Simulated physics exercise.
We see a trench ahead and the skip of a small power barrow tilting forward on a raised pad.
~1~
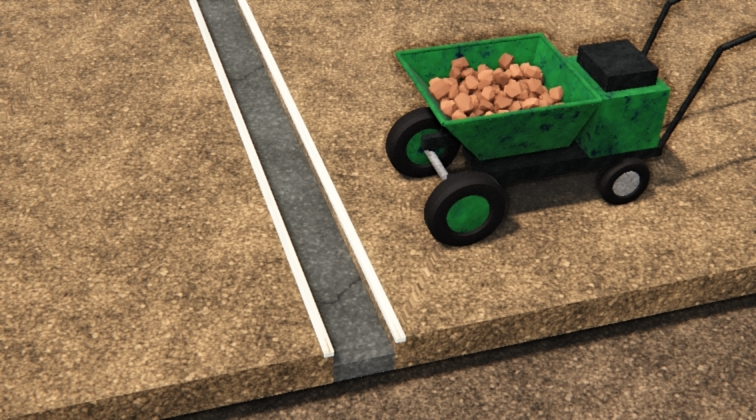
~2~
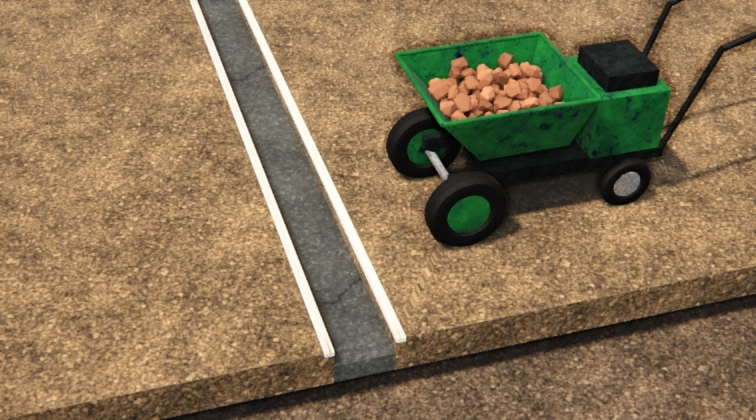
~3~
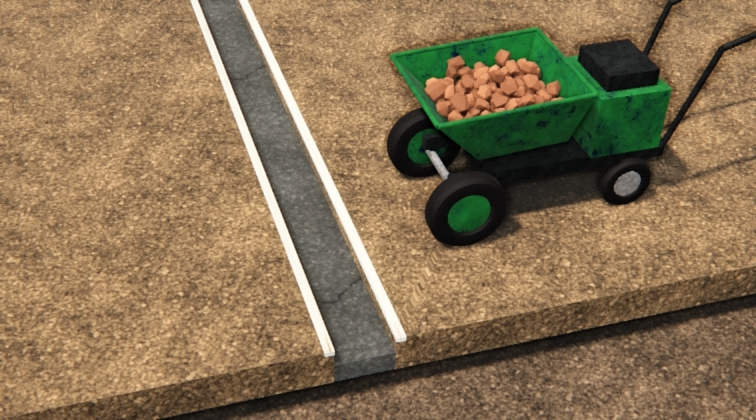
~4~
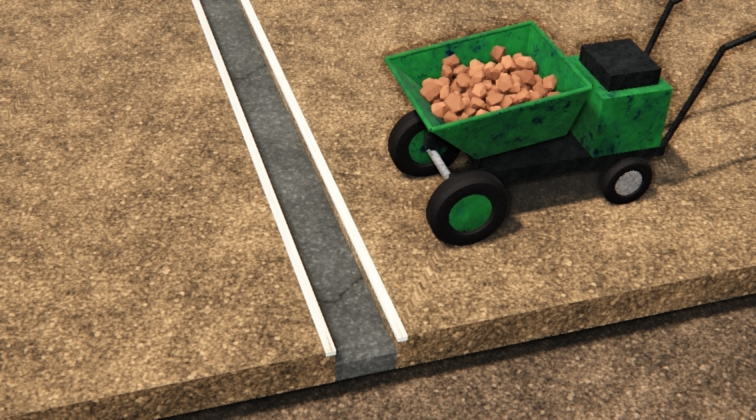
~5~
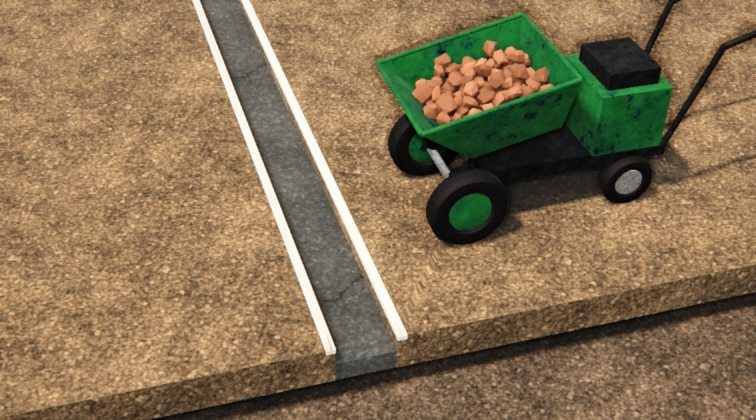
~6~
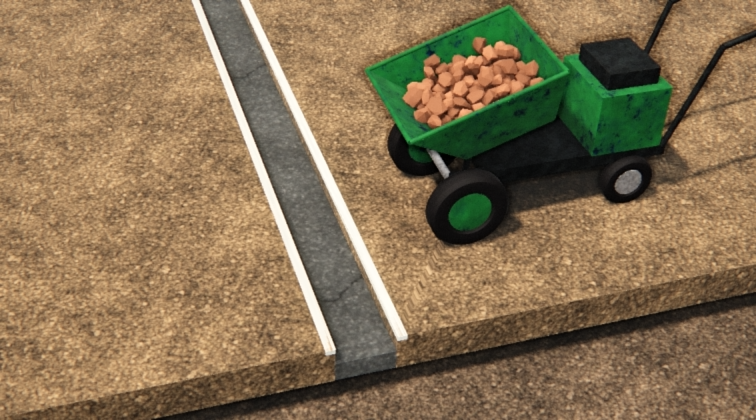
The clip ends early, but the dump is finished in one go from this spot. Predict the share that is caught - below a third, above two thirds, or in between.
Higher than two thirds.
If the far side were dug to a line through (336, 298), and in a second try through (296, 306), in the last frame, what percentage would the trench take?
The first case gives around 50 percent, and the second around 90 percent.
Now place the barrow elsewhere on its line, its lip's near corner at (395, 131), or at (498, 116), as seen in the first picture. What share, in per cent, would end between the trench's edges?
The shares come out close to 10 and 60 per cent, in that order.
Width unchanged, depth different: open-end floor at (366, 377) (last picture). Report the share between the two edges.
That would give roughly 90 percent.
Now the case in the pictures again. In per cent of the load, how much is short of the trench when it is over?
It works out to roughly 0 percent.
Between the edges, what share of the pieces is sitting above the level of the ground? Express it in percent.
My guess is some 35 per cent.
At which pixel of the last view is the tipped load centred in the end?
Centre at rest, last view: Approx. (311, 230).
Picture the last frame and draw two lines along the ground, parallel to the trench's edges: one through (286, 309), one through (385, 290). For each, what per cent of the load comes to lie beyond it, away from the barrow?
In order: Near 10 %, then 100 %.
Soon, skip tipped steeply; all in the skip.
A while on, skip tipped right over; most in the skip; about a quarter in or heaped over the trench; a stray few falling.
Towards the end, skip tipped right over; a stray few in the skip; most in or heaped over the trench; about a quarter beyond it.
Finally, skip tipped right over; a stray few short of the trench; most in or heaped over the trench; about a quarter beyond it.
